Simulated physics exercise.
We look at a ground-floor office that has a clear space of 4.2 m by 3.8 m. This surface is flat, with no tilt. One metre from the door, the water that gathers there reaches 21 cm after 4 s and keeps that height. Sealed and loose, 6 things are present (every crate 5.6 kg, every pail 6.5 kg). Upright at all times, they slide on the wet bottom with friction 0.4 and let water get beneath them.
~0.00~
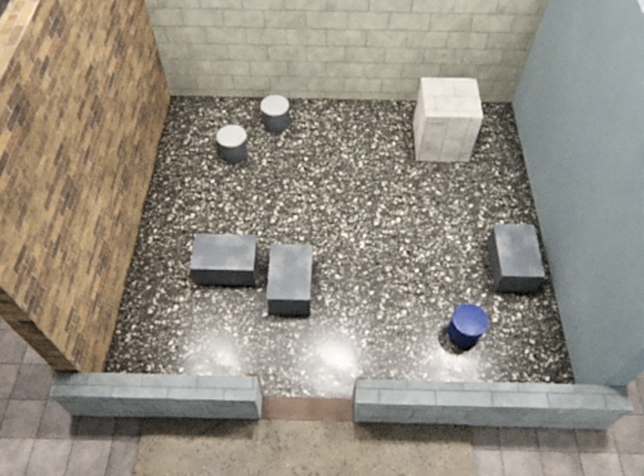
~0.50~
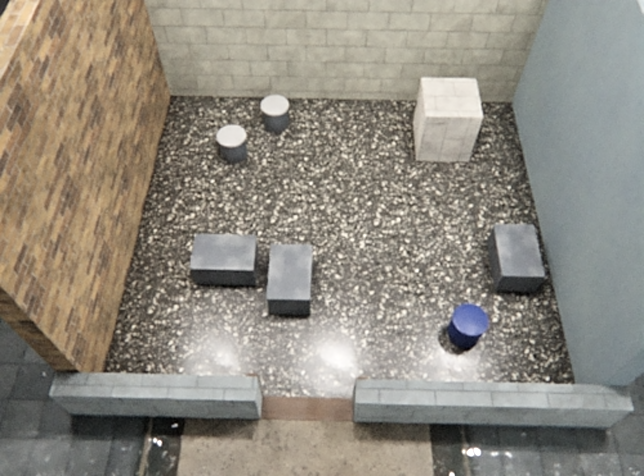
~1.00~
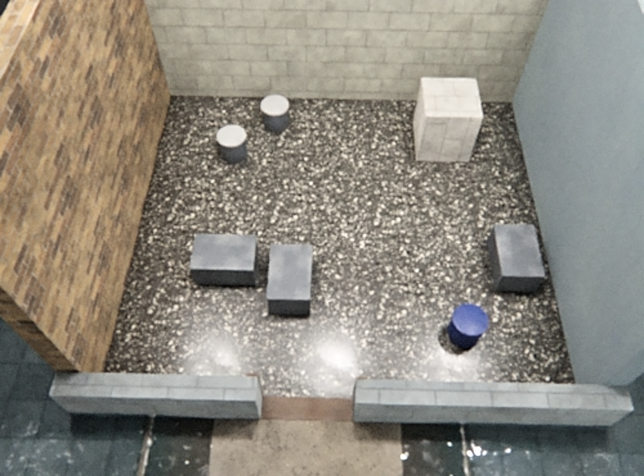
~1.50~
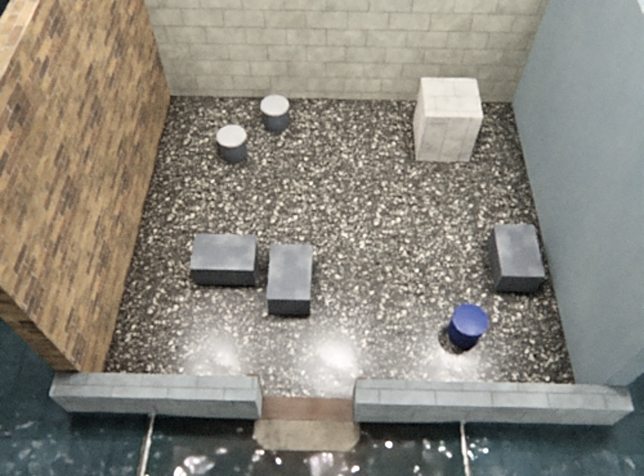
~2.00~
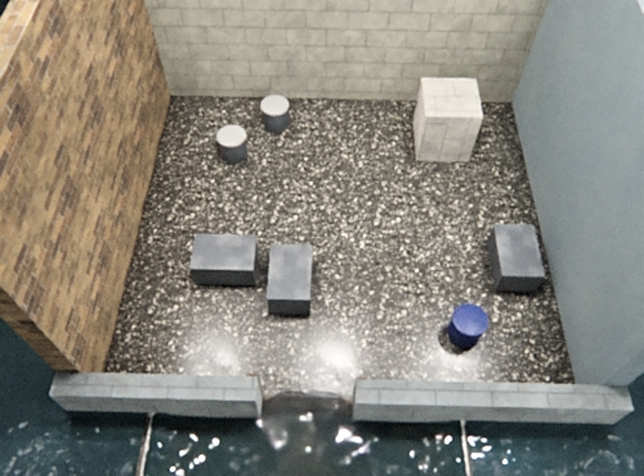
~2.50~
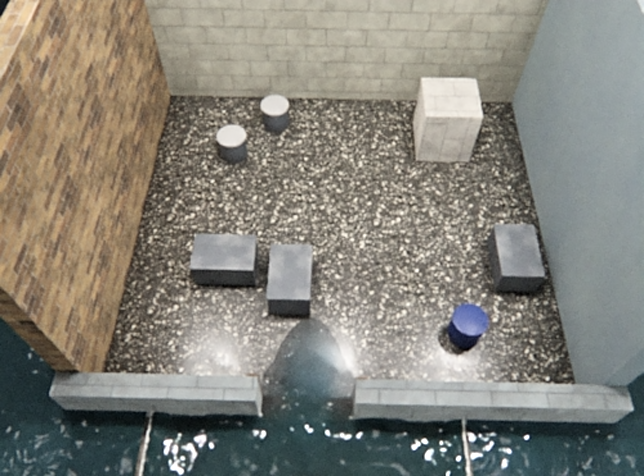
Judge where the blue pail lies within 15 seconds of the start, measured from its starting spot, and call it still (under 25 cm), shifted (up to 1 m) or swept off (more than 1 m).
It is still.
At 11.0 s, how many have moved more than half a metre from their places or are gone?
The number I get is 3.
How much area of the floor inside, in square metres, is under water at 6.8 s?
Close to 14 m2, I'd say.
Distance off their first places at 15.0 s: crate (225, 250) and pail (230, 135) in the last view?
Net displacement, in order: 200 cm; 100 cm.
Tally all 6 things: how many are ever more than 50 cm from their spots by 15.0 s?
5 of them.
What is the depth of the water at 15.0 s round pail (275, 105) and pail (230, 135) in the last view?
Some 12 cm at the first, some 12 cm at the second.
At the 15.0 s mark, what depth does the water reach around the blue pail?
Roughly 6 cm deep.
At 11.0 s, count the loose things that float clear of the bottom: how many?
Count at that moment: 5.
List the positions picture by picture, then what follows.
The first frame shows the blue pail at (471, 319), on the bottom; water covers 0.0 m2; 0 of 6 have shifted.
The second frame shows the blue pail at (471, 319), on the bottom; water covers 0.0 m2; 0 of 6 have shifted.
The third frame shows the blue pail at (471, 319) rests on the ground; 0.0 m2 under water; 0 of 6 have shifted.
The fourth frame shows the blue pail at (471, 319) rests on the ground; water covers 0.0 m2; 0 of 6 have shifted.
The fifth frame shows the blue pail at (471, 319), on the bottom; 0.0 m2 under water; 0 of 6 have shifted.
The sixth frame shows the blue pail at (471, 319), on the bottom; water covers 0.4 m2; 0 of 6 have shifted.
After 3.5 s the blue pail is near (471, 319), 0.0 m from its start, aground; 0 afloat.
After 6.8 s the blue pail is near (471, 319), 0.0 m from its start, aground; 2 afloat.
After 11.0 s the blue pail is near (471, 319), 0.0 m from its start, aground; 5 afloat.
After 15.0 s the blue pail is near (466, 321), 0.0 m from its start, aground; 5 afloat.
